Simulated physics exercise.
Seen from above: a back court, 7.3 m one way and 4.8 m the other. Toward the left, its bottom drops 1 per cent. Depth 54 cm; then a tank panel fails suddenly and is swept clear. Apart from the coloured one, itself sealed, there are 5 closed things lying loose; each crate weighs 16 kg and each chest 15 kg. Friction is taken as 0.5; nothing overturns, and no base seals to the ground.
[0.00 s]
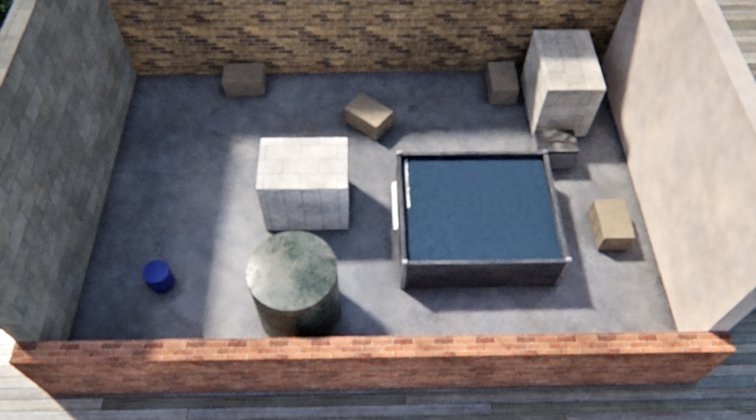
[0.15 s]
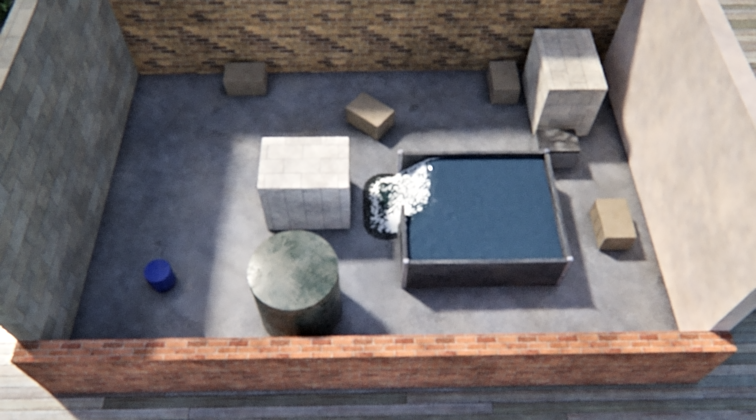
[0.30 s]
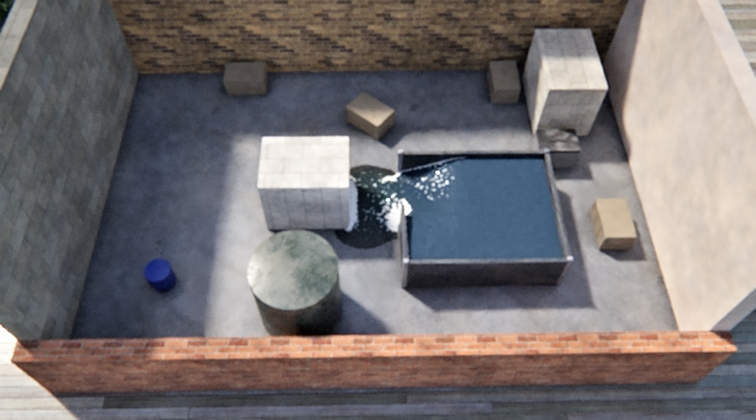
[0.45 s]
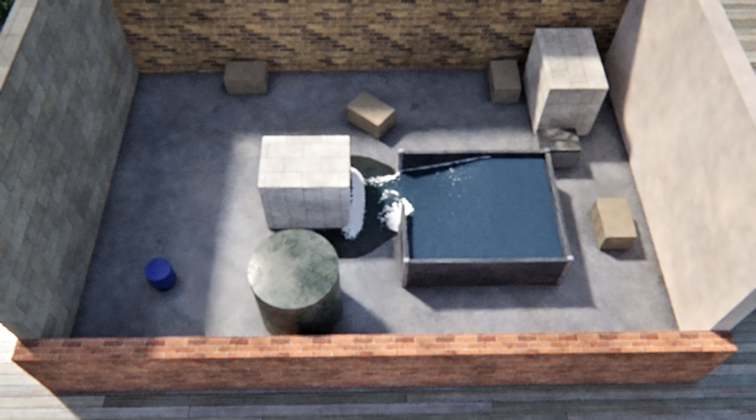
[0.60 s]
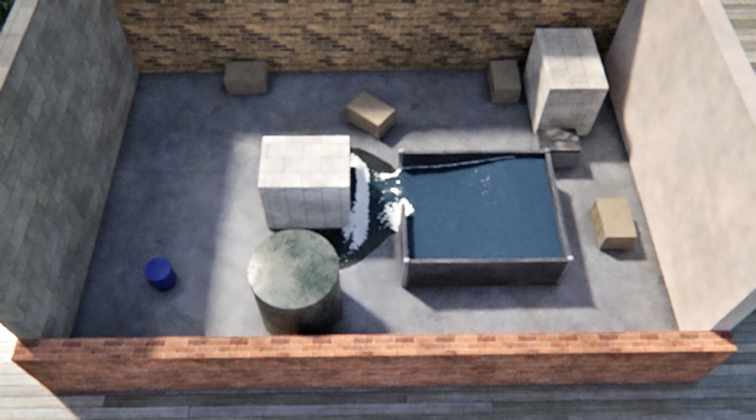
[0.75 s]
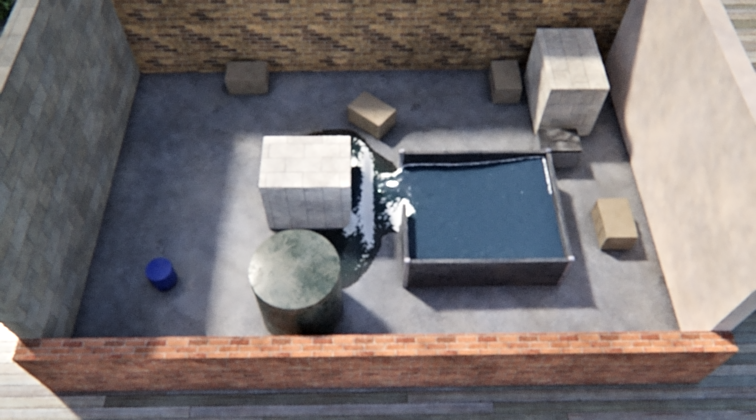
Water pouring from the left side of a raised tank in a walled court, spreading around a pale block while boxes stay still.
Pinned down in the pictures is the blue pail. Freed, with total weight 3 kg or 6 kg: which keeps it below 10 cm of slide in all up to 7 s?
My prediction: Neither option.
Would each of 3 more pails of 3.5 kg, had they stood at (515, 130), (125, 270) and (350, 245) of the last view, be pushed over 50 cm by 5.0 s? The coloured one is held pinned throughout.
First one stayed within, second stayed within, third went beyond.
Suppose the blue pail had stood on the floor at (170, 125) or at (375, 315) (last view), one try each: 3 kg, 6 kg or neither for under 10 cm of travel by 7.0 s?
At the first place nothing works, and at the second nothing works.
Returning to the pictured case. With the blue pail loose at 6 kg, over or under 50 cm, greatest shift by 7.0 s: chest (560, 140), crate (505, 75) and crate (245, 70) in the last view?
In sequence the three objects are not as far, not as far and farther.
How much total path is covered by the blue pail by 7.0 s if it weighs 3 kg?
Path length near 100 cm.
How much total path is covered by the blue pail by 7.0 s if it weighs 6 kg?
Roughly 50 centimetres altogether.
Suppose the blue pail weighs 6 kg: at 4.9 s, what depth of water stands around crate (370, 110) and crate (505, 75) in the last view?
First about 6 cm, second about 3 cm.
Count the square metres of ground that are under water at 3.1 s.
Somewhere around 22 m2, roughly.
After 1.4 s the blue pail would be 0 cm from its start with 3 kg and 0 cm from its start with 6 kg; 0 cm of water round it then.
After 3.1 s the blue pail would be 5 cm from its start with 3 kg and 0 cm from its start with 6 kg; 2 cm of water round it then.
After 4.9 s the blue pail would be 7 cm from its start with 3 kg and 0 cm from its start with 6 kg; 2 cm of water round it then.
After 7.0 s the blue pail would be 82 cm from its start with 3 kg and 47 cm from its start with 6 kg; 6 cm of water round it then.
